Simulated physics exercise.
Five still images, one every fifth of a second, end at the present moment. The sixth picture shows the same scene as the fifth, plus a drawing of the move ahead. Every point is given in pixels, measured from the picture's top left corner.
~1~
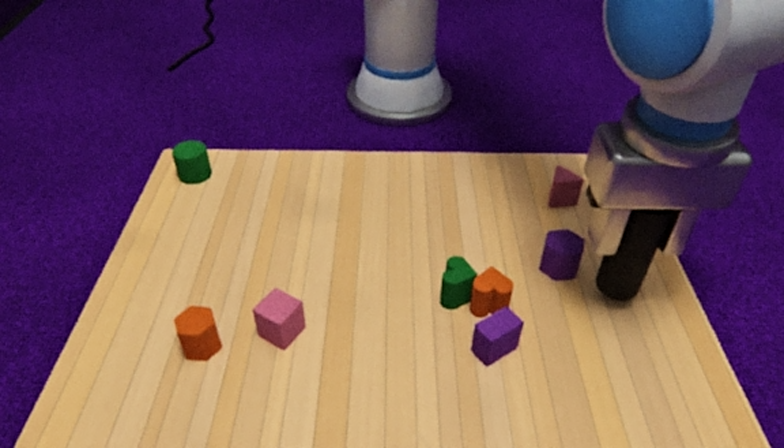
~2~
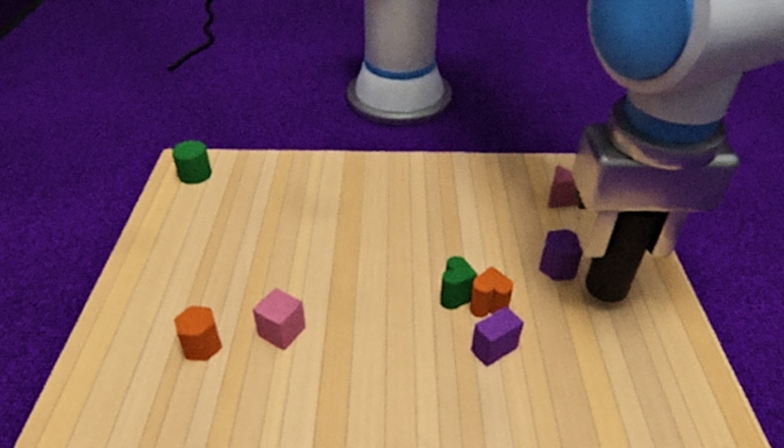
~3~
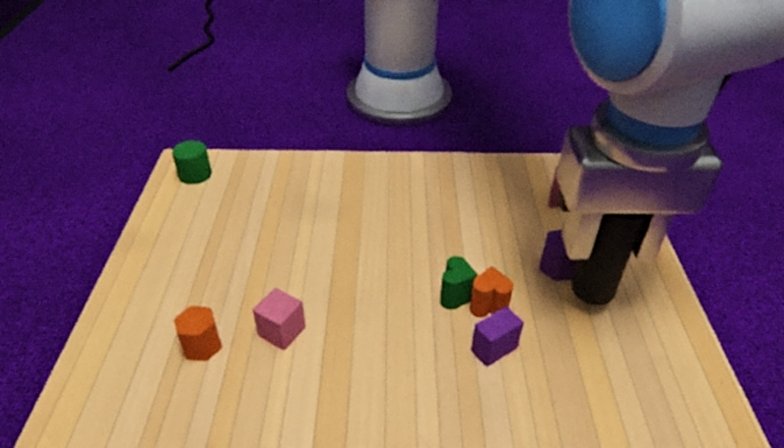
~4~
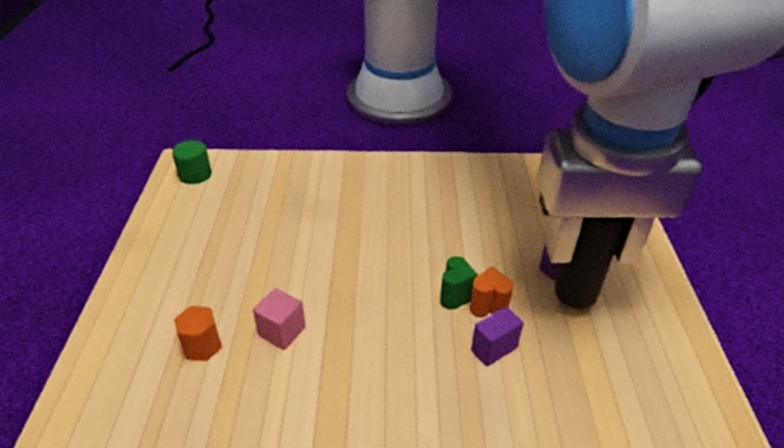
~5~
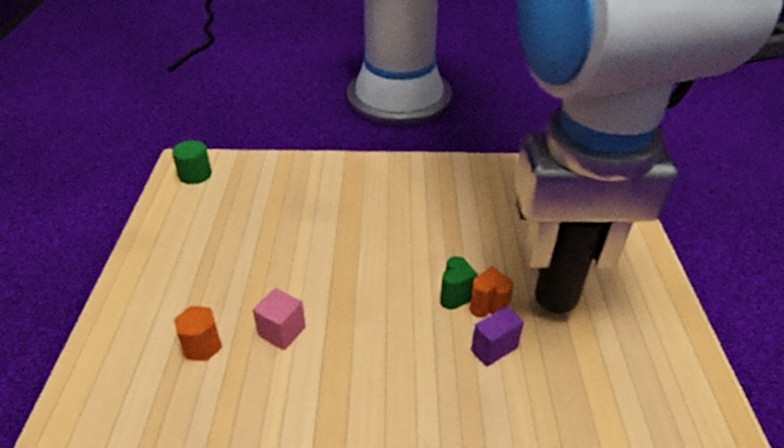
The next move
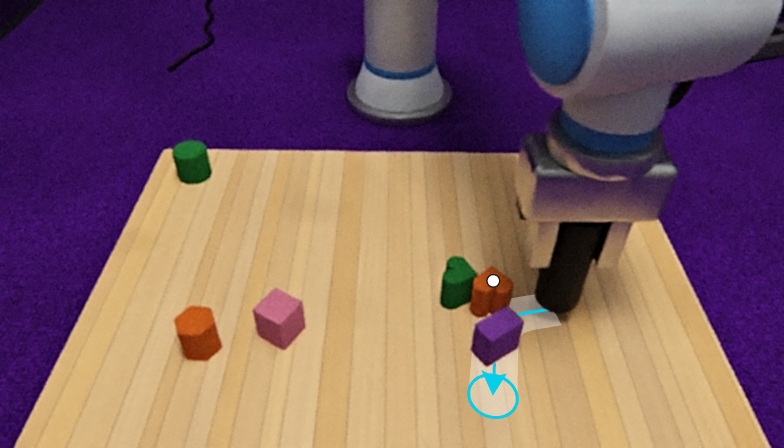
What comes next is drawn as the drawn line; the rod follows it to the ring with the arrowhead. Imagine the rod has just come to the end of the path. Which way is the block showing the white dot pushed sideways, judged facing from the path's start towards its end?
It is pushed towards the right-hand side.
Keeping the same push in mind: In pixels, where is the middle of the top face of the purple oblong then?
At the end it should sit near (473, 408).
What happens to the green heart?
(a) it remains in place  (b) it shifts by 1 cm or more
I choose b.
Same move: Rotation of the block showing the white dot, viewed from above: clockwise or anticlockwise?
It turns round clockwise.
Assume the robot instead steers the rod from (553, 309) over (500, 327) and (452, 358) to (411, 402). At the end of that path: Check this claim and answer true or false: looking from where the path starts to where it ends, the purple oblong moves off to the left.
My answer: True.
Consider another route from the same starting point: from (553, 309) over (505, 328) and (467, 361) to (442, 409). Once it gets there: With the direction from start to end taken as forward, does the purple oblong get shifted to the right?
No
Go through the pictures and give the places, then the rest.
In the first frame, rod tip at (616, 287); block tops, green heart at (459, 269); orange heart at (493, 281); purple oblong at (500, 323); purple six-sided block at (565, 241).
In the second frame, rod at (606, 288); blocks unchanged.
In the third frame, rod at (592, 291); blocks unchanged.
In the fourth frame, rod at (576, 294); blocks unchanged.
In the fifth frame, rod at (556, 299); green heart at (459, 269); orange heart at (493, 281); purple oblong at (500, 323); purple six-sided block hidden.
Path on the board, from (553, 309) via (510, 318) and (495, 352), ending at (493, 396); the dot is on the orange heart.
What follows on the original path. One third of the way, rod at (512, 308); green heart at (447, 265); orange heart at (475, 280), turned 25° clockwise.
Two thirds of the way, rod at (497, 343); green heart at (445, 264); orange heart at (469, 284), turned 55° clockwise; purple oblong at (486, 364).
At the end, rod at (495, 386); green heart at (445, 264); orange heart at (469, 284), turned 55° clockwise; purple oblong at (473, 408); purple six-sided block in place.
